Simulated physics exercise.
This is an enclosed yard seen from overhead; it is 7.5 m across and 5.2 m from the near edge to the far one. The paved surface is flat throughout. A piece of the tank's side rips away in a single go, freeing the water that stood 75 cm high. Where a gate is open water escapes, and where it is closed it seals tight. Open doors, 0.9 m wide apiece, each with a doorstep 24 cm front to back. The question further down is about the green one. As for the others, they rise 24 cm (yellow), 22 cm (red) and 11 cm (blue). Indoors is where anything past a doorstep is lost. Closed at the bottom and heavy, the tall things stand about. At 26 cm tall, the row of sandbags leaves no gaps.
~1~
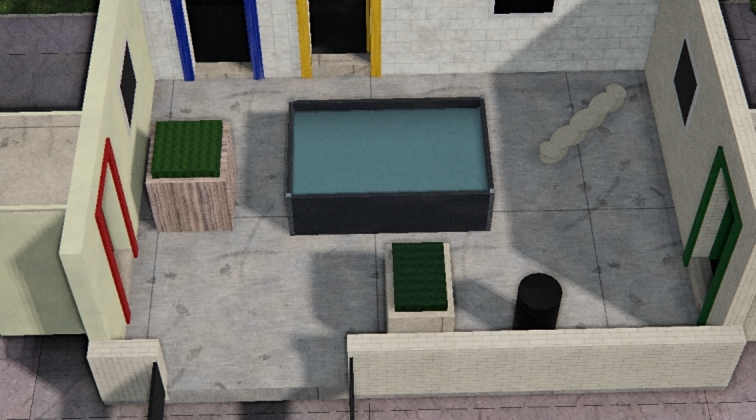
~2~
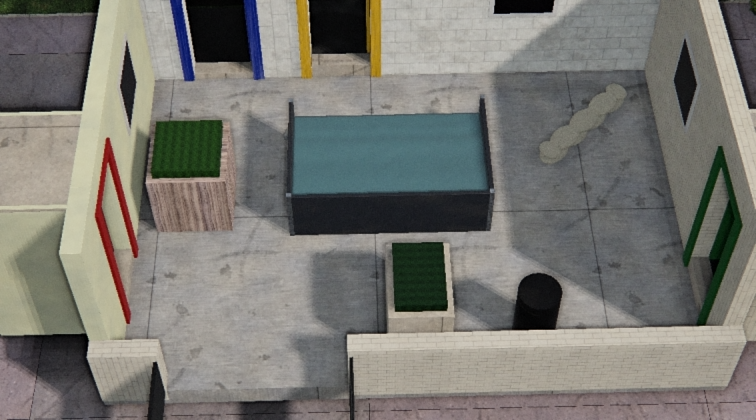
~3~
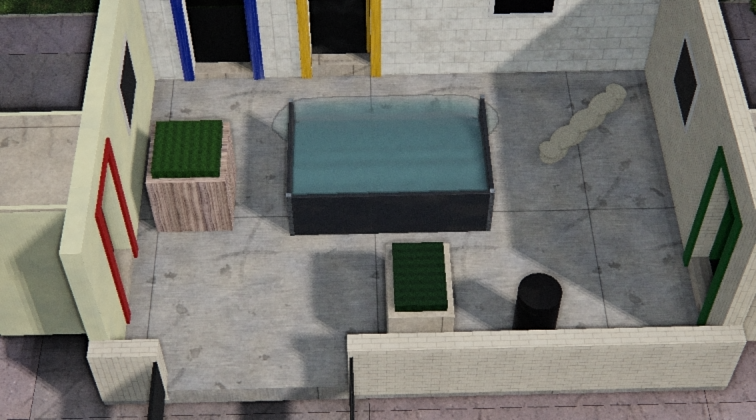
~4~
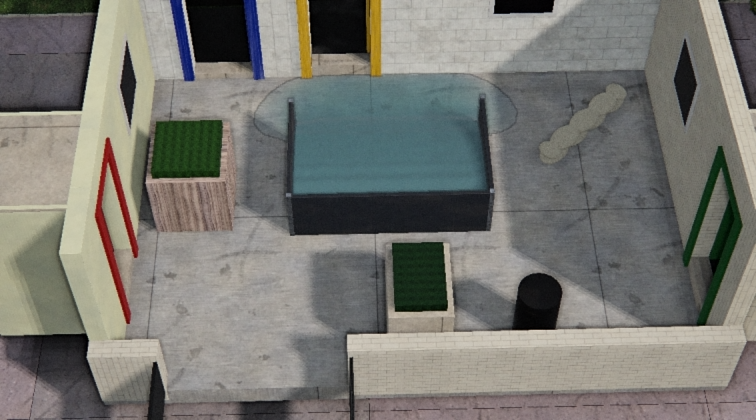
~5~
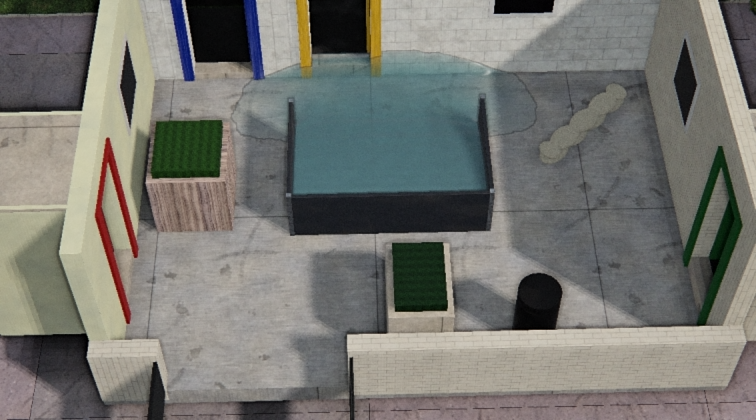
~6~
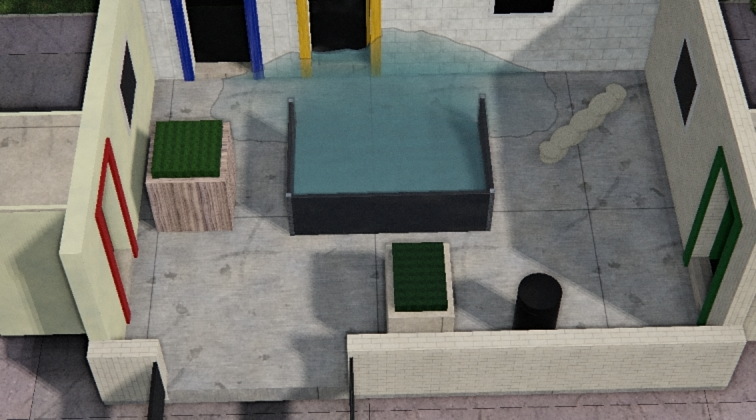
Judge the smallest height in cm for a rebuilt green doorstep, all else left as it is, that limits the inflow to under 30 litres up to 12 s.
Roughly 6.5 cm at the least.
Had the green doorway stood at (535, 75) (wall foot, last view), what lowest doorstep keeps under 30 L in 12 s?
Something near 17 cm.
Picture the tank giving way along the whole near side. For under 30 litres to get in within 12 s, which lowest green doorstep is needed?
Some 21 cm.
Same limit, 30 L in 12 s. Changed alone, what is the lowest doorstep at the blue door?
For the blue door, about 14.0 cm.
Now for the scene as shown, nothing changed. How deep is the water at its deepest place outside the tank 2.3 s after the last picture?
I'd estimate roughly 39 cm.
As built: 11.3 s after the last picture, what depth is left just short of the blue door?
10.0 cm.
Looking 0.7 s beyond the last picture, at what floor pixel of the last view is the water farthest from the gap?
Lab note: Front tip approx. at (639, 77).
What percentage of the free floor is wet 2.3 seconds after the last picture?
Some 50 in a hundred.
Then, 0.7 s after the last picture water covers 25 % of the floor, deepest (53 cm) near (380, 82); it has not reached the green door.
Then, 2.3 s after the last picture water covers 50 % of the floor, deepest (39 cm) near (641, 85); it has not reached the green door.
Then, 11.3 s after the last picture water covers 95 % of the floor, deepest (12 cm) near (155, 87); 7 cm at the green door, 0 litres in over its 23 cm doorstep.
At the green door as built, the water peaked near 12 cm, 6.5 s after the last picture.
With a doorstep of 5.5 cm, 42 litres would have come in within the 12 s; with 7.5 cm, 16 litres. So under 30 litres takes about 6.5 cm.
